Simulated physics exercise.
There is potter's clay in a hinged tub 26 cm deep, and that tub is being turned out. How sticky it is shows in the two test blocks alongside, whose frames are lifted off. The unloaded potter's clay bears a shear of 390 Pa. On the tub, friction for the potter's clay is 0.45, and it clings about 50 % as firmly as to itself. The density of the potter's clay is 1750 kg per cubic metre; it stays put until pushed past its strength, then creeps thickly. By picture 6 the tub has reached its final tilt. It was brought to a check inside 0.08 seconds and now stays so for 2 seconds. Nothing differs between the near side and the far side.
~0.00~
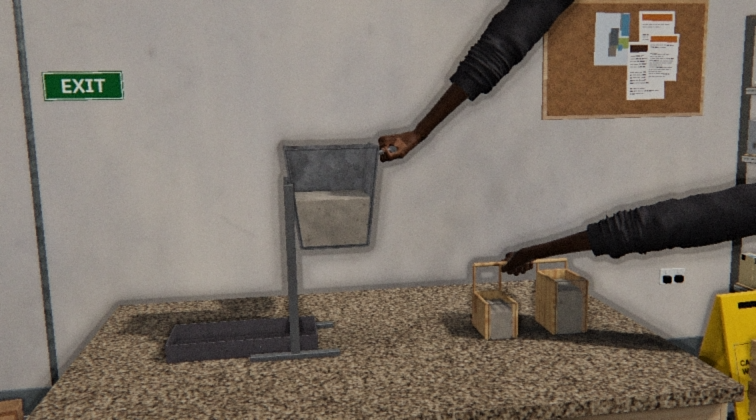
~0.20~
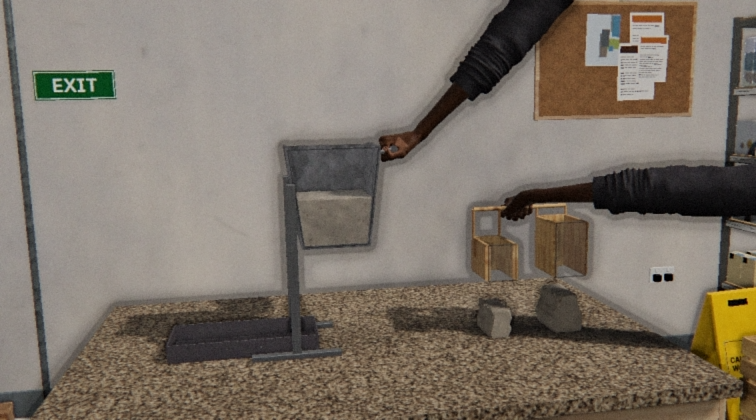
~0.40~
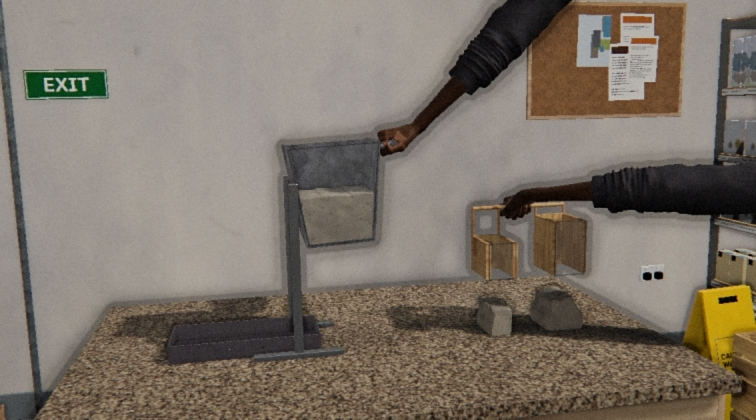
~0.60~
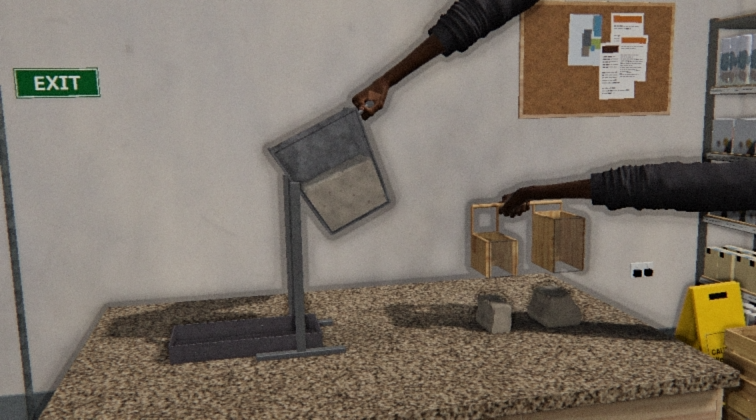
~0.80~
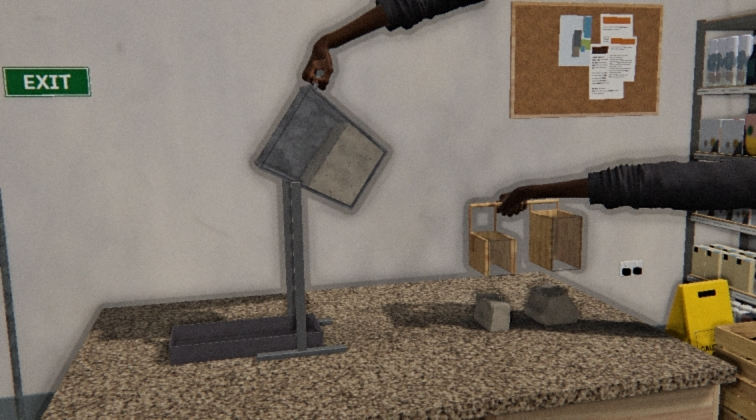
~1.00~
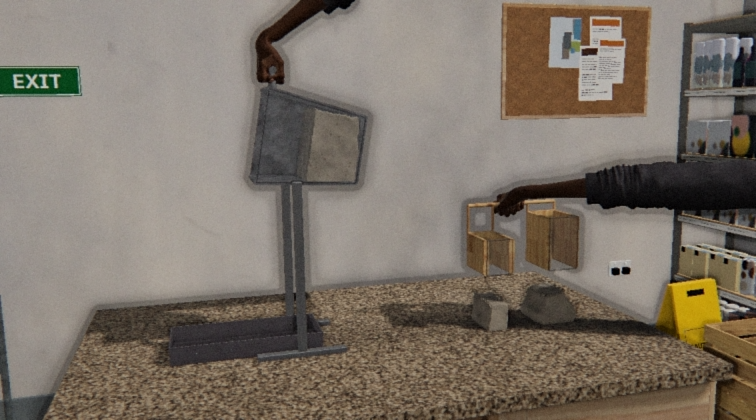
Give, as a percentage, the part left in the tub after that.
I would say roughly 100 per cent is left.
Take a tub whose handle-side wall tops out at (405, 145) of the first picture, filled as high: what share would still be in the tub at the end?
I'd guess around 75 per cent remains.
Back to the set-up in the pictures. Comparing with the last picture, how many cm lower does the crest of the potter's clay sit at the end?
6 cm or so.
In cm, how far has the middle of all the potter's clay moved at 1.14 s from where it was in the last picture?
Roughly 3 centimetres.
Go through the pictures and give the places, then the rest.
The first picture shows handle-side rim at (376, 147), tilt 0 degrees; highest point of the potter's clay at (314, 199); test blocks 8.6 cm, 13 cm high (left to right).
The second picture shows handle-side rim at (377, 147), tilt 0 degrees; highest point of the potter's clay at (316, 199); test blocks 8.5 cm, 11 cm high (left to right).
The third picture shows handle-side rim at (377, 141), tilt 3 degrees; highest point of the potter's clay at (372, 192); test blocks 8.5 cm, 10 cm high (left to right).
The fourth picture shows handle-side rim at (354, 110), tilt 26 degrees; highest point of the potter's clay at (372, 160); test blocks 8.5 cm, 9.9 cm high (left to right).
The fifth picture shows handle-side rim at (309, 88), tilt 56 degrees; highest point of the potter's clay at (351, 125); test blocks 8.5 cm, 9.8 cm high (left to right).
The sixth picture shows handle-side rim at (268, 90), tilt 80 degrees; highest point of the potter's clay at (319, 110); test blocks 8.5 cm, 9.8 cm high (left to right).
By 1.14 s, the tub is at 80 degrees and holds 100 %.
By 1.31 s, the tub is at 80 degrees and holds 100 %.
By 1.48 s, the tub is at 80 degrees and holds 100 %.
By 1.65 s, the tub is at 80 degrees and holds 100 %.
By 3.00 s, at the end, the tub is at 80 degrees and holds 100 %.
